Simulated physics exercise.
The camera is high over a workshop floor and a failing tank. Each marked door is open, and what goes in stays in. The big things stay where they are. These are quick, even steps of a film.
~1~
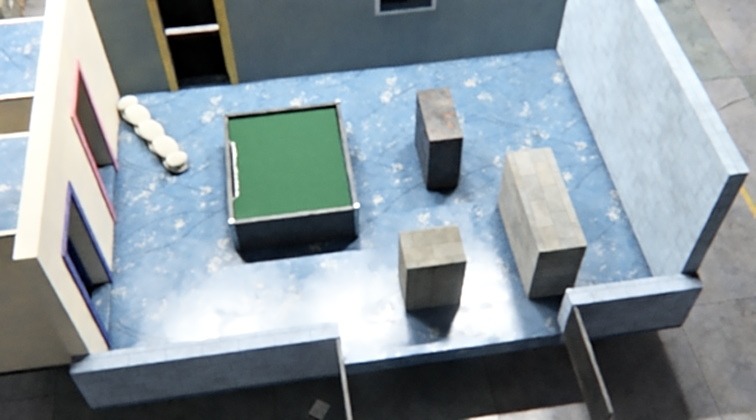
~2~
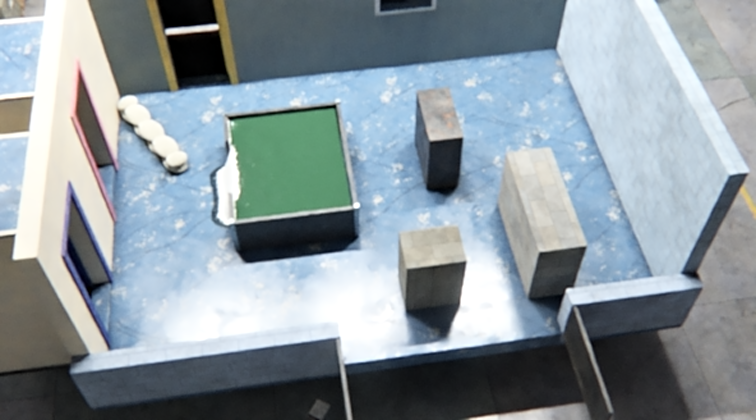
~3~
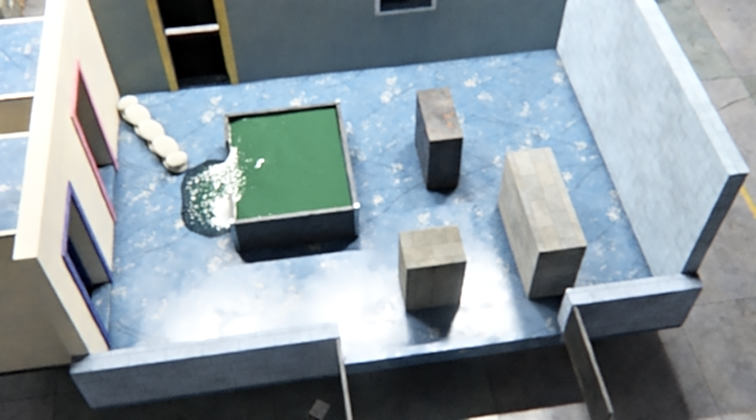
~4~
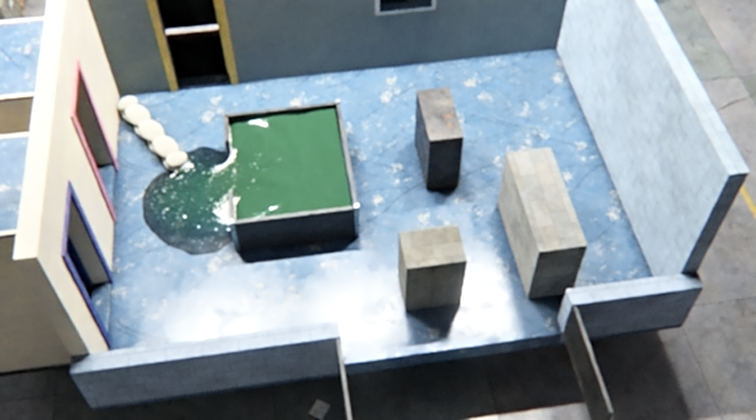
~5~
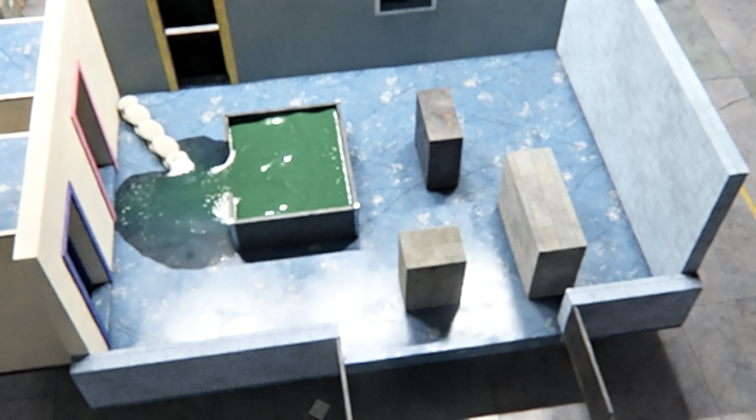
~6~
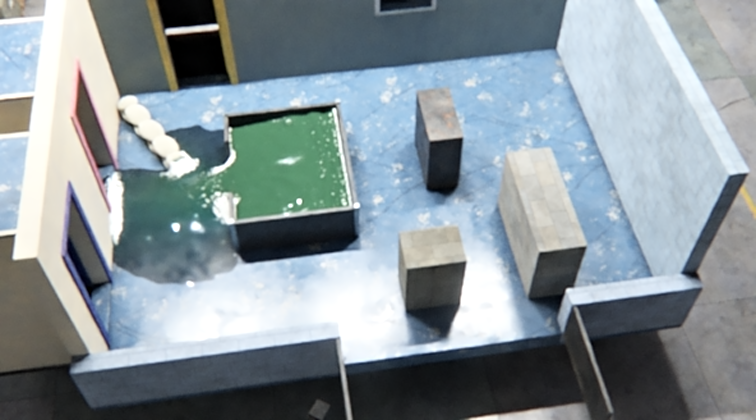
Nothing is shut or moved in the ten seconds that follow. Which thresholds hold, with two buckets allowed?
In the end: The yellow door lets in a lot; the blue door lets in a lot; the pink door lets in a lot.
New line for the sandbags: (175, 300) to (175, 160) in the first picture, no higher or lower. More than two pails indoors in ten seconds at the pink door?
One by one: The pink one stays under.
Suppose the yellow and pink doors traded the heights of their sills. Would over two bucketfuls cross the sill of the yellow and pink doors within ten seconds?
Yellow door is under; pink door is over.
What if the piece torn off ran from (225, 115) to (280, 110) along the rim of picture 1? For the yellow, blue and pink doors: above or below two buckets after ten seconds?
My reading: The yellow one lets more in; the blue one keeps below it; the pink one holds.
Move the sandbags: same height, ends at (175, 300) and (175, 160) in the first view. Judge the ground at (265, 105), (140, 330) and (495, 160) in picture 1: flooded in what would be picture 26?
As listed: Awash, flooded, dry.
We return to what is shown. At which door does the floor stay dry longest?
It is the door marked yellow.
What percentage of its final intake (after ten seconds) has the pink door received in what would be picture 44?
Near 100 in a hundred.
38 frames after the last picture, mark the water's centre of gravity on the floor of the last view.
I would point to (241, 225).
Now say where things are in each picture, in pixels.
In the first frame, still water in the tank at (288, 163).
In the second frame, water pours out at (234, 185) and has run to (221, 170).
In the third frame, the front is at (196, 227), out from the gap at (235, 187).
In the fourth frame, water pours out at (235, 187) and has run to (151, 190).
In the fifth frame, the front is at (115, 222), out from the gap at (235, 187).
In the sixth frame, the front is at (113, 254), out from the gap at (235, 186).
A moment on, water covers 15 % of the floor; the yellow door not reached, the blue door wet at the sill, nothing in, the pink door over two buckets in.
Next, water covers 20 % of the floor; the yellow door under two buckets in, the blue door under two buckets in, the pink door far over two buckets in.
Then, water covers 30 % of the floor; the yellow door under two buckets in, the blue door over two buckets in, the pink door far over two buckets in.
Later, water covers 60 % of the floor; the yellow door over two buckets in, the blue door over two buckets in, the pink door far over two buckets in.
In the end, water covers 85 % of the floor; the yellow door over two buckets in, the blue door far over two buckets in, the pink door far over two buckets in.
